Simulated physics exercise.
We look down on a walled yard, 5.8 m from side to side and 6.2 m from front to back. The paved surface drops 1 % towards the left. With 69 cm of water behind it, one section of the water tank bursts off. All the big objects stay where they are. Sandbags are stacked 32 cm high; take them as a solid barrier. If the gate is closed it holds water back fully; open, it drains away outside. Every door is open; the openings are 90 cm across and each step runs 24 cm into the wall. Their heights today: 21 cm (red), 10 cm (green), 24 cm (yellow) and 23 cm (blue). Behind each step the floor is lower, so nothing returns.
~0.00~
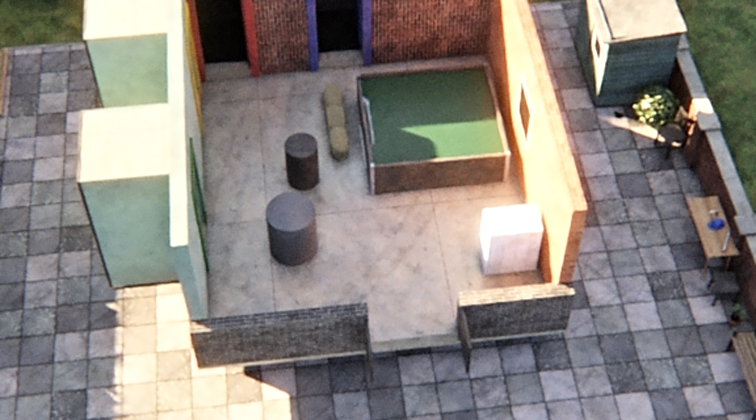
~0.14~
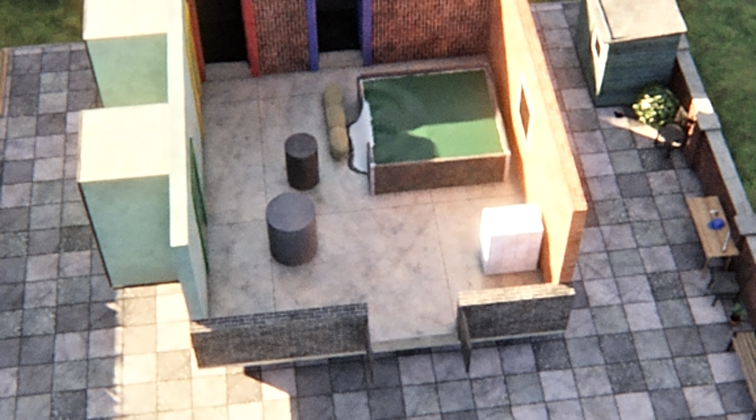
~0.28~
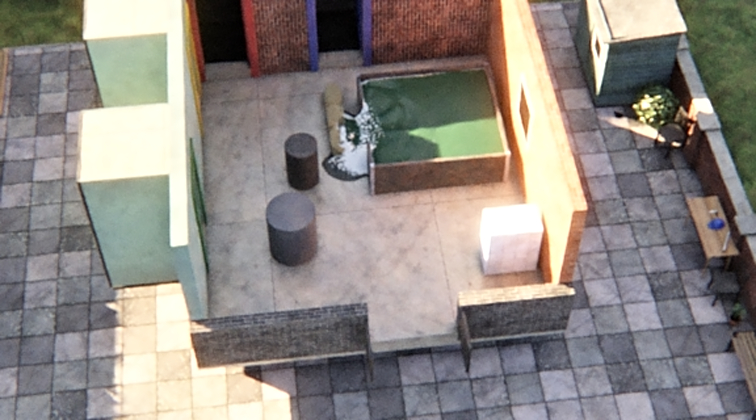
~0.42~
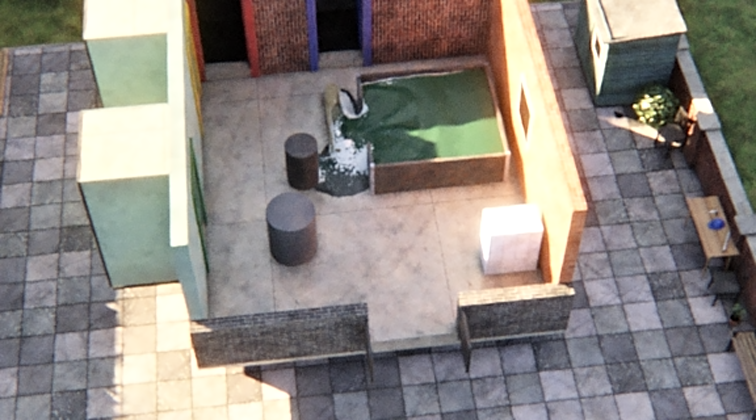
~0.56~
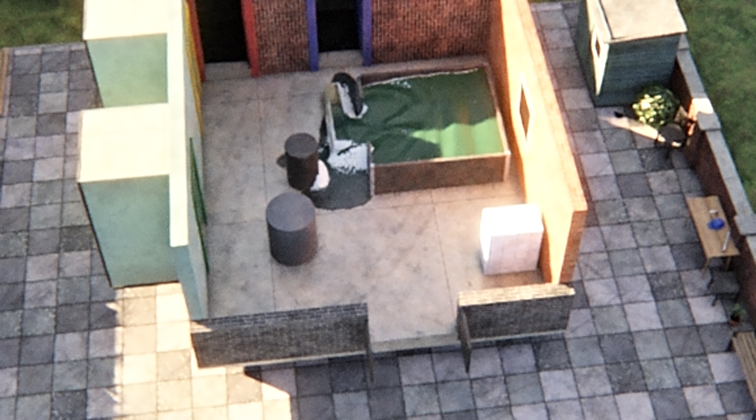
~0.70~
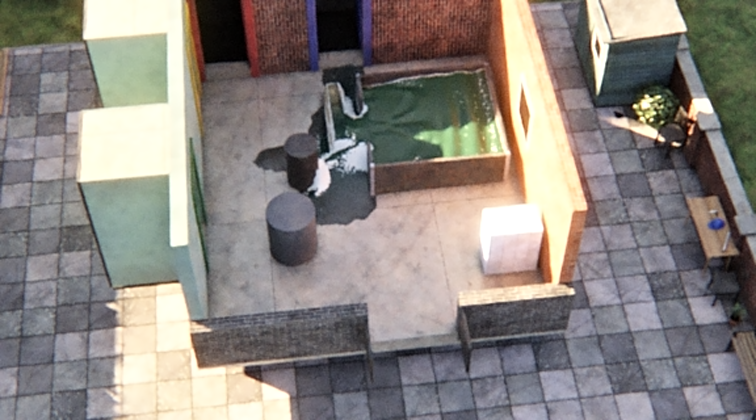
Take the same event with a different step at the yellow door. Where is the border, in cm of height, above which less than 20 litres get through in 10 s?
About 14 cm.
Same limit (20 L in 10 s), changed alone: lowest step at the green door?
Roughly 11.0 cm at green.
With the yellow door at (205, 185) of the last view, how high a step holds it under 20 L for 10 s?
Roughly 9.5 cm.
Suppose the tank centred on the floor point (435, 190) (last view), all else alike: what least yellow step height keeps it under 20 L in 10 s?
Then roughly 14.5 cm.
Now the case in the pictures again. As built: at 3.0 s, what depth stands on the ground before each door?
In cm: Red 22, green 12, yellow 20, blue 23.
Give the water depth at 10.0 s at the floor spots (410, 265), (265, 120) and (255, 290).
Roughly 2, 9 and 8 cm, in turn.
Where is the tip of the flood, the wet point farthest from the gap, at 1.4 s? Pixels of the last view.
Around (217, 259).
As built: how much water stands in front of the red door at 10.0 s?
Some 11.0 cm.
After 1.4 s water covers 30 % of the floor, deepest (58 cm) near (356, 144); it has not reached the yellow door.
After 3.0 s water covers 65 % of the floor, deepest (38 cm) near (356, 144); 20 cm at the yellow door, 0 litres in over its 24 cm step.
After 10.0 s water covers 90 % of the floor, deepest (21 cm) near (356, 144); 9 cm at the yellow door, 1 litre in over its 24 cm step.
At the yellow door as built, the water arrived by 1.7 s and peaked near 21 cm at 3.2 s.
Run again over the same 10 s with other heights there, 42 litres in over 11.5 cm, 12 litres over 15.5 cm. The limit of 20 litres is kept from about 14 cm up.
